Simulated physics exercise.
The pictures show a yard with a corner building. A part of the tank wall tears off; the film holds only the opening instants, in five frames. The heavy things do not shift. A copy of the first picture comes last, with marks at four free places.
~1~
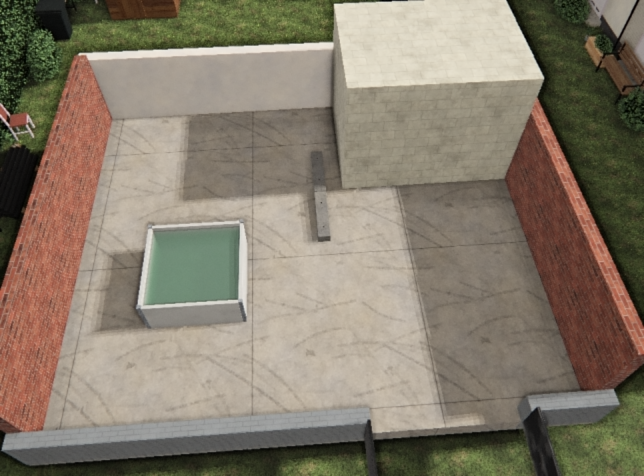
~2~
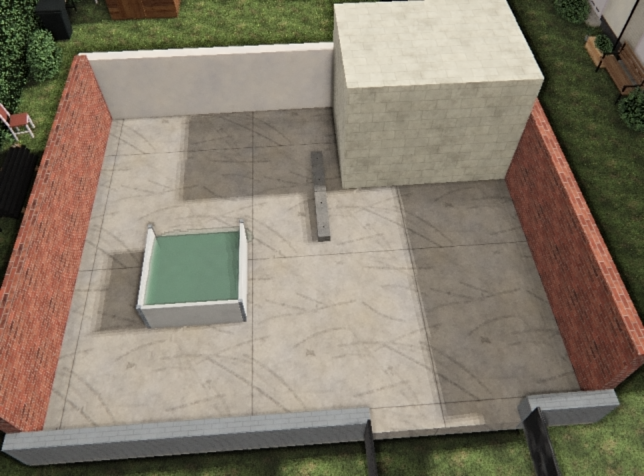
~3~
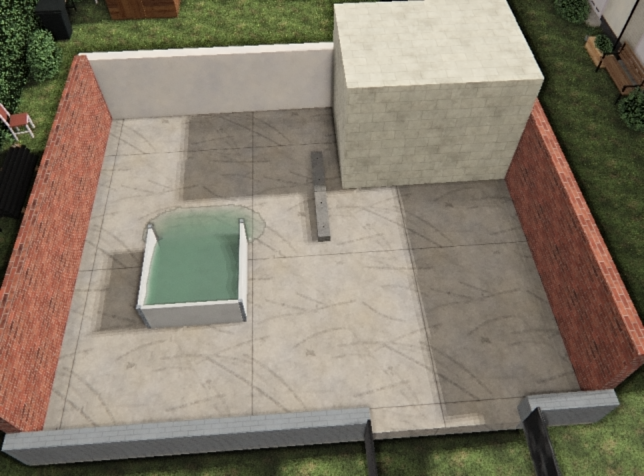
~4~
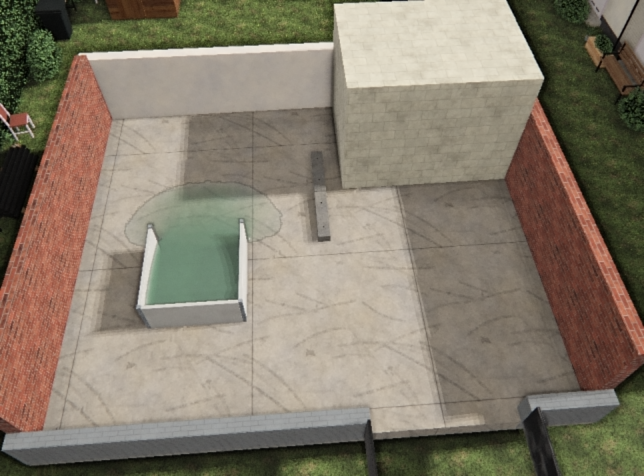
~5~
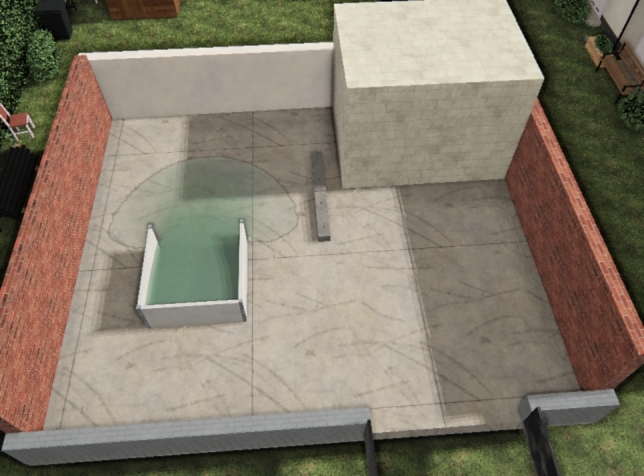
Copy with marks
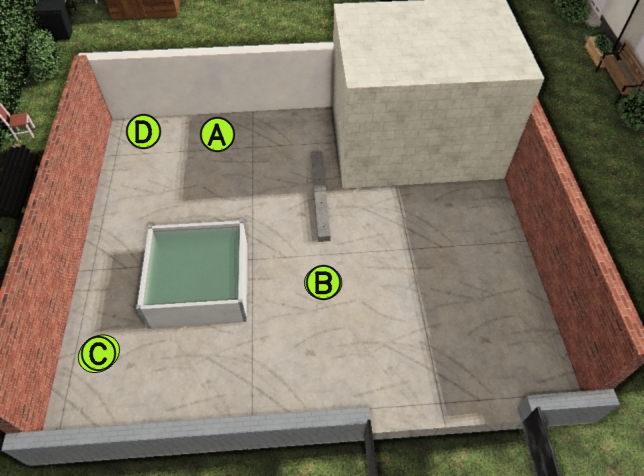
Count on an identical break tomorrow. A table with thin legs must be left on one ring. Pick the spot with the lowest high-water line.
I would pick ring B.
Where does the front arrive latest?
C.
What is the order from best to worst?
B, C, A, D.
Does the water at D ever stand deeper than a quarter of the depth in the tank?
Yes.
In lime, A at (217, 134); B at (323, 282); C at (98, 353); D at (143, 131).
Choosing A, the water peaks at about 32 % of the depth that stood in the tank.
Choosing B, the water peaks at about 6 % of the depth that stood in the tank.
Choosing C, the water peaks at about 13 % of the depth that stood in the tank.
Choosing D, the water peaks at about 55 % of the depth that stood in the tank.
